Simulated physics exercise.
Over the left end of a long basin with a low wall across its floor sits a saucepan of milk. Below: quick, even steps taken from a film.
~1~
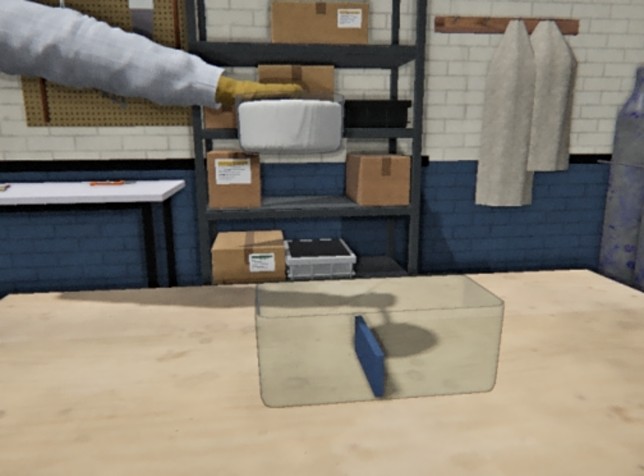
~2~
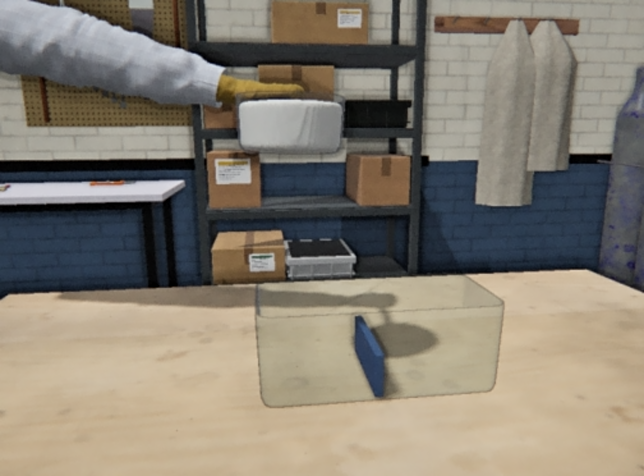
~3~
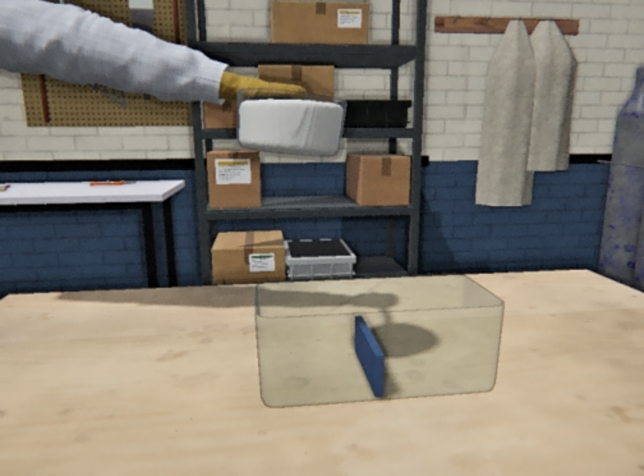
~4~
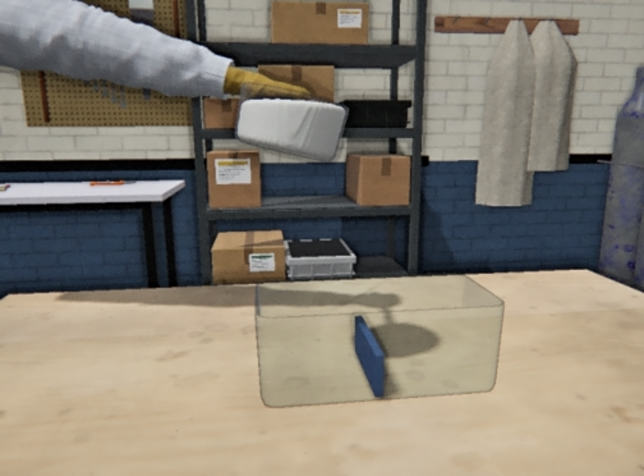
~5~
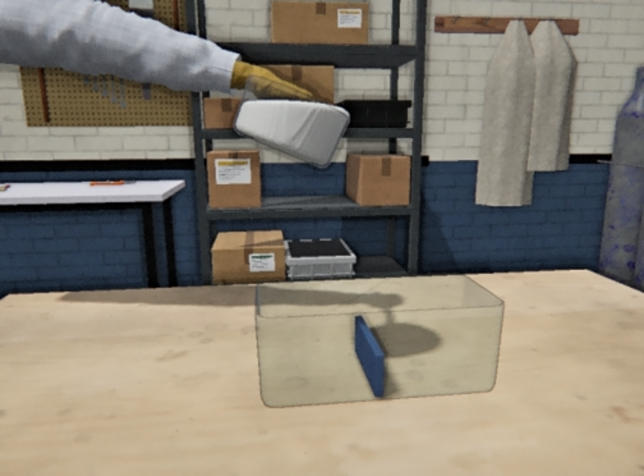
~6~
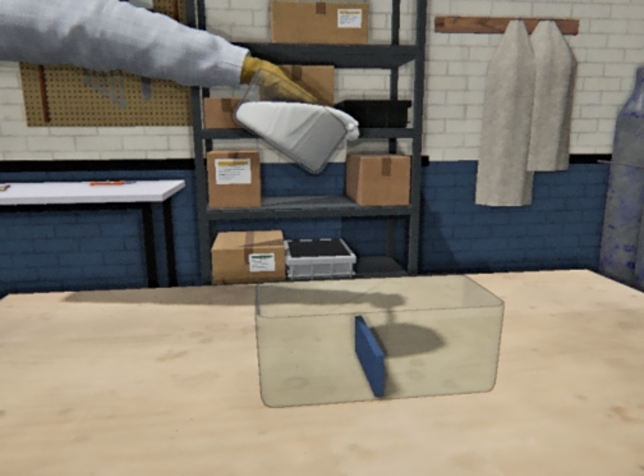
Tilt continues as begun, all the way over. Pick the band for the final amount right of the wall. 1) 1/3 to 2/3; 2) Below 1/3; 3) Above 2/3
3.
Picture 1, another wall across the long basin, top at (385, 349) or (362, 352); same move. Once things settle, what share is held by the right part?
Estimated: 60 % first, 75 % second.
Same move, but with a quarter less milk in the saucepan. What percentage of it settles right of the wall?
Result: Around 70 per cent.
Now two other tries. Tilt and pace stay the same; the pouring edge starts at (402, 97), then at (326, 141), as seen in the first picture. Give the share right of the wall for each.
Result, first then second: About 85 % and about 55 %.
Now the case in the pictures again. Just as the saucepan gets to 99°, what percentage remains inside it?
About 20 per cent.
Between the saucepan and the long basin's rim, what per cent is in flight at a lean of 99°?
I'd put it near 60 per cent.
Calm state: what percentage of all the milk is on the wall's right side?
75 %.
A moment on, the saucepan is tipped on its side and 20 per cent is still to pour, 1 is left of the wall and 19 right of it.
Next, the saucepan is tipped right over and 2 per cent is still to pour, 10 is left of the wall and 77 right of it.
Then the saucepan is tipped right over and 0 per cent is still to pour, 20 is left of the wall and 76 right of it.
Later the saucepan is tipped right over and 0 per cent is still to pour, 21 is left of the wall and 76 right of it.
Finally, 21 per cent lies left of the wall, 76 right of it and 3 outside.
